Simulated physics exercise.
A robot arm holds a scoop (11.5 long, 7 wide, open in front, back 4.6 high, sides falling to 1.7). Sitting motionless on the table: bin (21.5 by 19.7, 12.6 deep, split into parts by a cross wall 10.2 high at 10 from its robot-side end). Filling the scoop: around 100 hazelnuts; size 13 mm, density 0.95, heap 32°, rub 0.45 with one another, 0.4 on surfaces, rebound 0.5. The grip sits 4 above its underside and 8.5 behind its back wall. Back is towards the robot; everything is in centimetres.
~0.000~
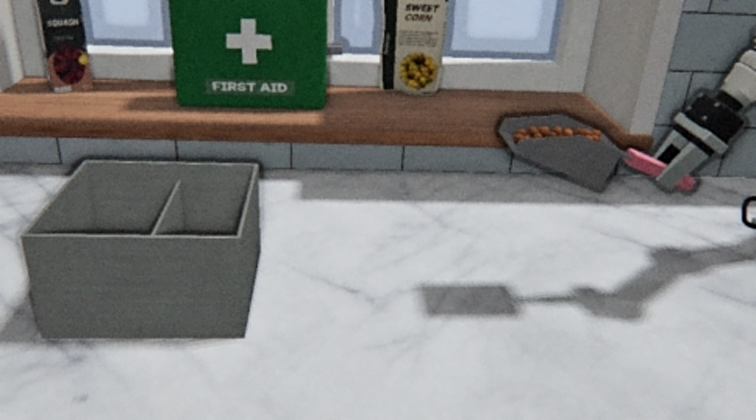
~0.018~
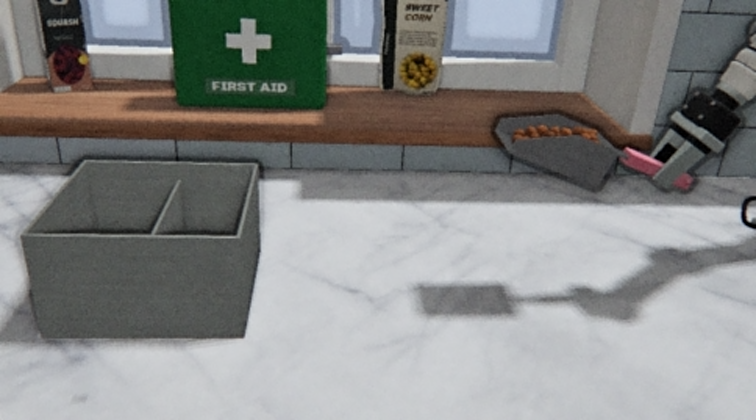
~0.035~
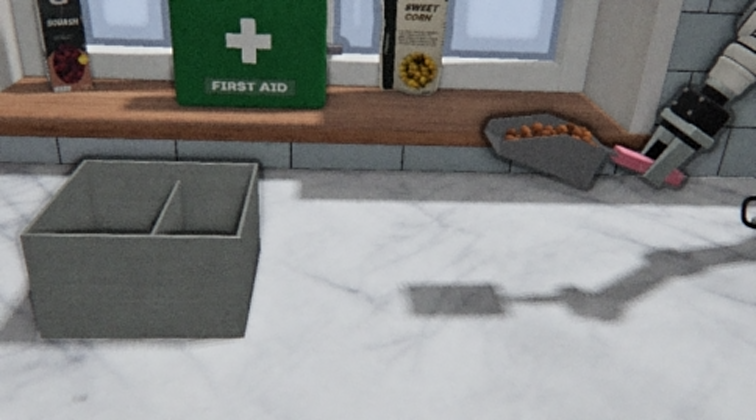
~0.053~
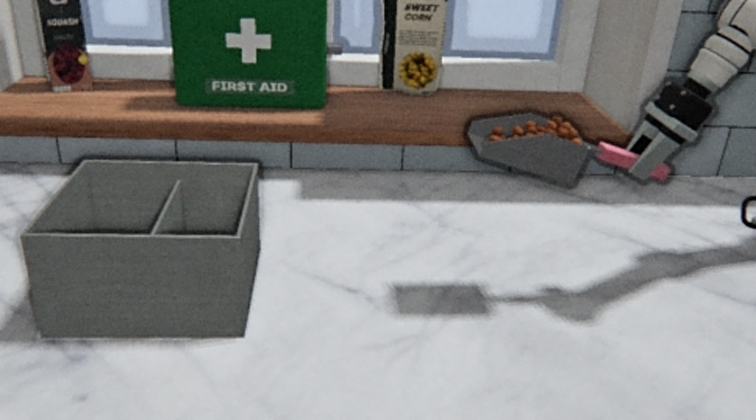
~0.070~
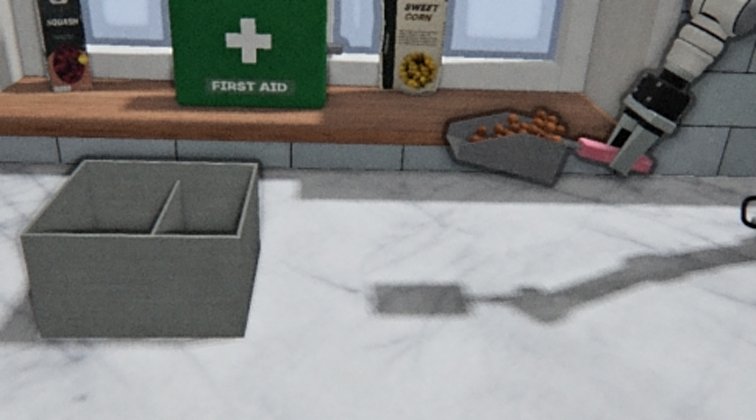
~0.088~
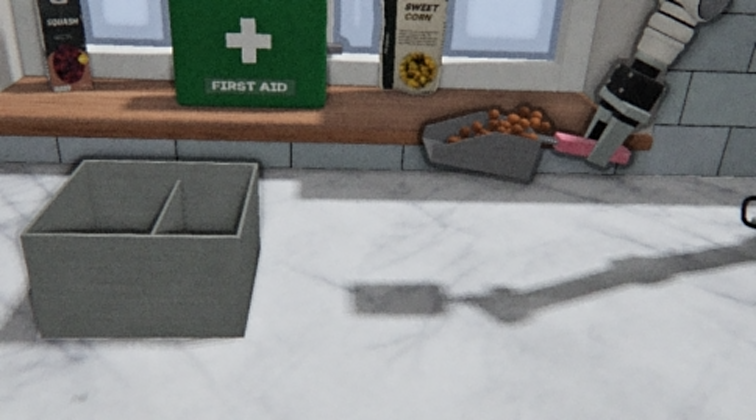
Kitchen counter by a window, a robot arm carrying a grey scoop of hazelnuts slowly leftward while levelling its backward tilt.
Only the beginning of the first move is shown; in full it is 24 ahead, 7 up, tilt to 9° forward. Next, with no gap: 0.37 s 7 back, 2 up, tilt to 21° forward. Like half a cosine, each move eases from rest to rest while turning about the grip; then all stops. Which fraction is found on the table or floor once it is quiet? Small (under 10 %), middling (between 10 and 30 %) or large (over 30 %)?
A small share, under 10 %, ends on the table or floor.
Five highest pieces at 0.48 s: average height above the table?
Estimated height above table: About 12 centimetres.
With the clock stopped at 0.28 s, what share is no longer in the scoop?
About 100 in a hundred parts are out by then.
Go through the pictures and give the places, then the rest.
The scoop floor at (557, 159), tilted 21° backward; upper third of the load around (561, 141), from x 520 to 605, top at y 130; 98 on the scoop, in the first frame.
The scoop floor at (554, 159), tilted 20° backward; upper third of the load around (561, 141), from x 515 to 605, top at y 130, in the second frame.
The scoop floor at (544, 159), tilted 19° backward; upper third of the load around (561, 139), from x 510 to 595, top at y 130, in the third frame.
The scoop floor at (527, 158), tilted 17° backward; upper third of the load around (549, 135), from x 495 to 575, top at y 120, in the fourth frame.
The scoop floor at (507, 158), tilted 13° backward; upper third of the load around (530, 131), from x 475 to 560, top at y 115, in the fifth frame.
The scoop floor at (483, 157), tilted 10° backward; upper third of the load around (512, 129), from x 450 to 545, top at y 115; 97 on the scoop, 1 in flight or on a rim, in the sixth frame.
After 0.28 s, tilted 10° forward, highest piece 20 above the table; 60 in the robot-side part, 1 in the far-side part, 37 in flight or on a rim.
After 0.48 s, tilted 19° forward, highest piece 14 above the table; 58 in the robot-side part, 34 in the far-side part, 2 on the table or floor, 4 in flight or on a rim.
After 0.78 s, tilted 21° forward, highest piece 2 above the table; 58 in the robot-side part, 34 in the far-side part, 6 on the table or floor.
After 1.83 s, tilted 21° forward, highest piece 2 above the table; 58 in the robot-side part, 34 in the far-side part, 6 on the table or floor.
In the end, 58 in the robot-side part, 34 in the far-side part, 6 on the table or floor. That is 6 % on the table or floor.
